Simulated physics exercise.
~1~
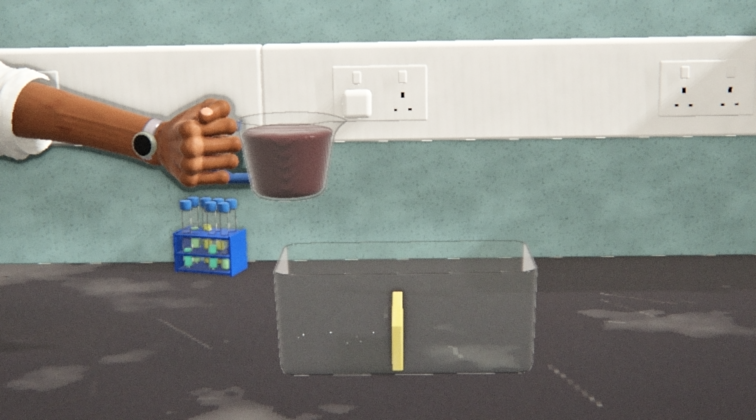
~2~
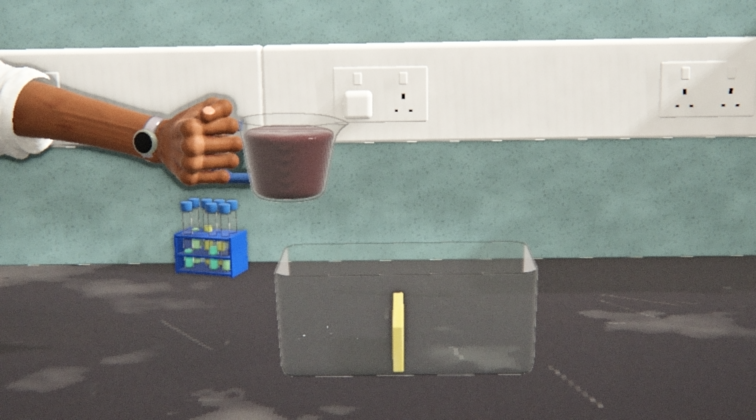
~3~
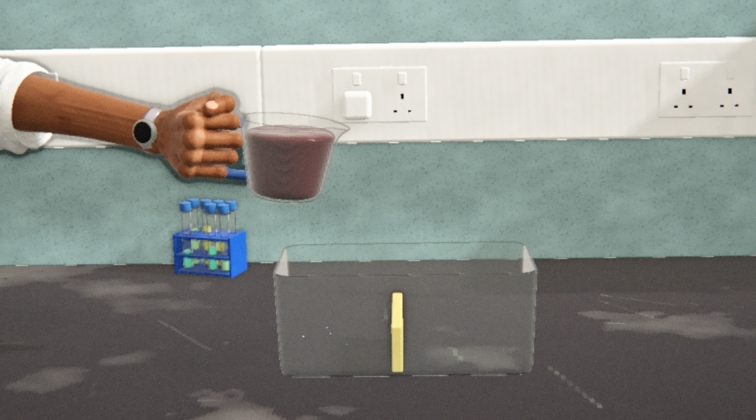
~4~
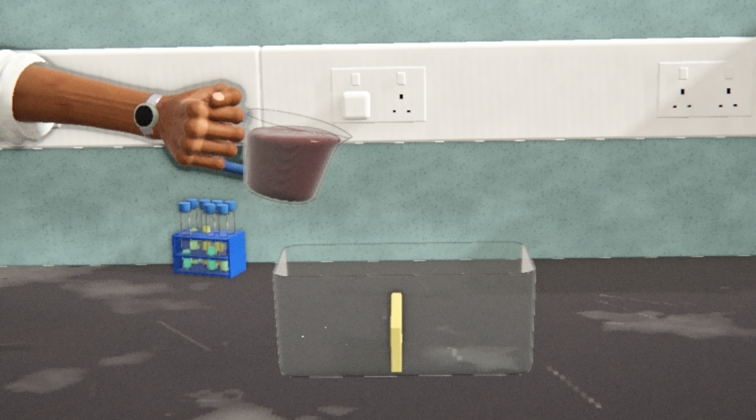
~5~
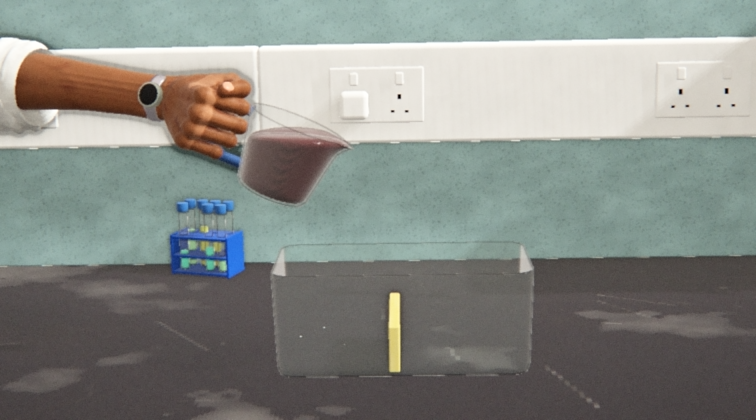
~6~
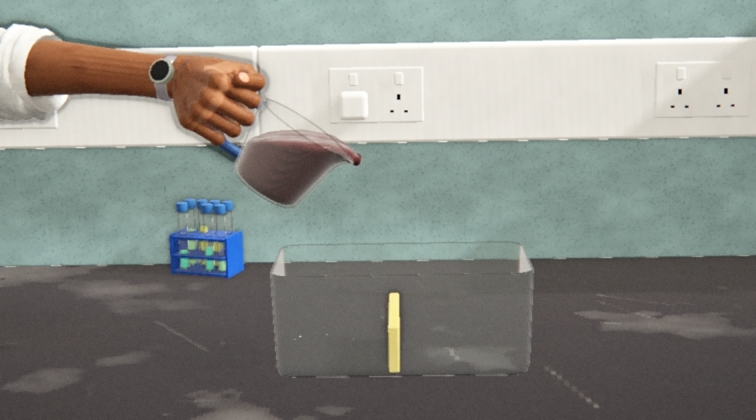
On a lab bench, a hand tilting a jug of dark red liquid rightward above a clear tank until liquid reaches the spout.
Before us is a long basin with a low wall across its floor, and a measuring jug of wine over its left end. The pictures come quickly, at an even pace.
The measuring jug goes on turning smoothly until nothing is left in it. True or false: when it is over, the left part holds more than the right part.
True.
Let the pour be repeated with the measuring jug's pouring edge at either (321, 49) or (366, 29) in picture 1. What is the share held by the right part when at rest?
20 % and 80 %.
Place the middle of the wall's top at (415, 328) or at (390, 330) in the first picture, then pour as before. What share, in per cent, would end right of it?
You'd get roughly 20 per cent the first time and roughly 55 per cent the second.
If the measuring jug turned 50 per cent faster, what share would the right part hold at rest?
It works out near 20 %.
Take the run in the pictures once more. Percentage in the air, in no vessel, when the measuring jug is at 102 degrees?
I'd say some 25 per cent.
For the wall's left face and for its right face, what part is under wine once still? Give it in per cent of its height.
About 30 left, about 10 right.
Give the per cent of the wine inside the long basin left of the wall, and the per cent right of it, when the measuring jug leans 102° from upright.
The left part holds close to 20 per cent, the right part close to 25.
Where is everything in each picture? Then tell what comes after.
It leans 0°; its right rim is at (347, 120); the wine meets the walls at (243, 131) and (335, 129); the long basin's rim runs from (280, 260) to (531, 257); the wall's top is at (397, 309), in the first frame.
It leans 2°; its right rim is at (349, 122); the wine meets the walls at (244, 131) and (336, 131), in the second frame.
It leans 6°; its right rim is at (351, 128); the wine meets the walls at (246, 130) and (337, 133), in the third frame.
It leans 14°; its right rim is at (353, 136); the wine meets the walls at (247, 131) and (341, 136), in the fourth frame.
It leans 23°; its right rim is at (354, 148); the wine meets the walls at (248, 135) and (348, 140), in the fifth frame.
It leans 35°; its right rim is at (354, 162); the wine meets the walls at (246, 141) and (351, 152); 4 per cent is over the edge, in the sixth frame.
A moment on, the tilt is 102° and 27 per cent is still to pour, 19 is left of the wall and 27 right of it.
Next, the tilt is 117° and 1 per cent is still to pour, 65 is left of the wall and 30 right of it.
Then the tilt is 117° and 0 per cent is still to pour, 66 is left of the wall and 32 right of it.
Later the tilt is 117° and 0 per cent is still to pour, 66 is left of the wall and 32 right of it.
In the end 66 per cent lies left of the wall, 32 right of it and 2 outside.
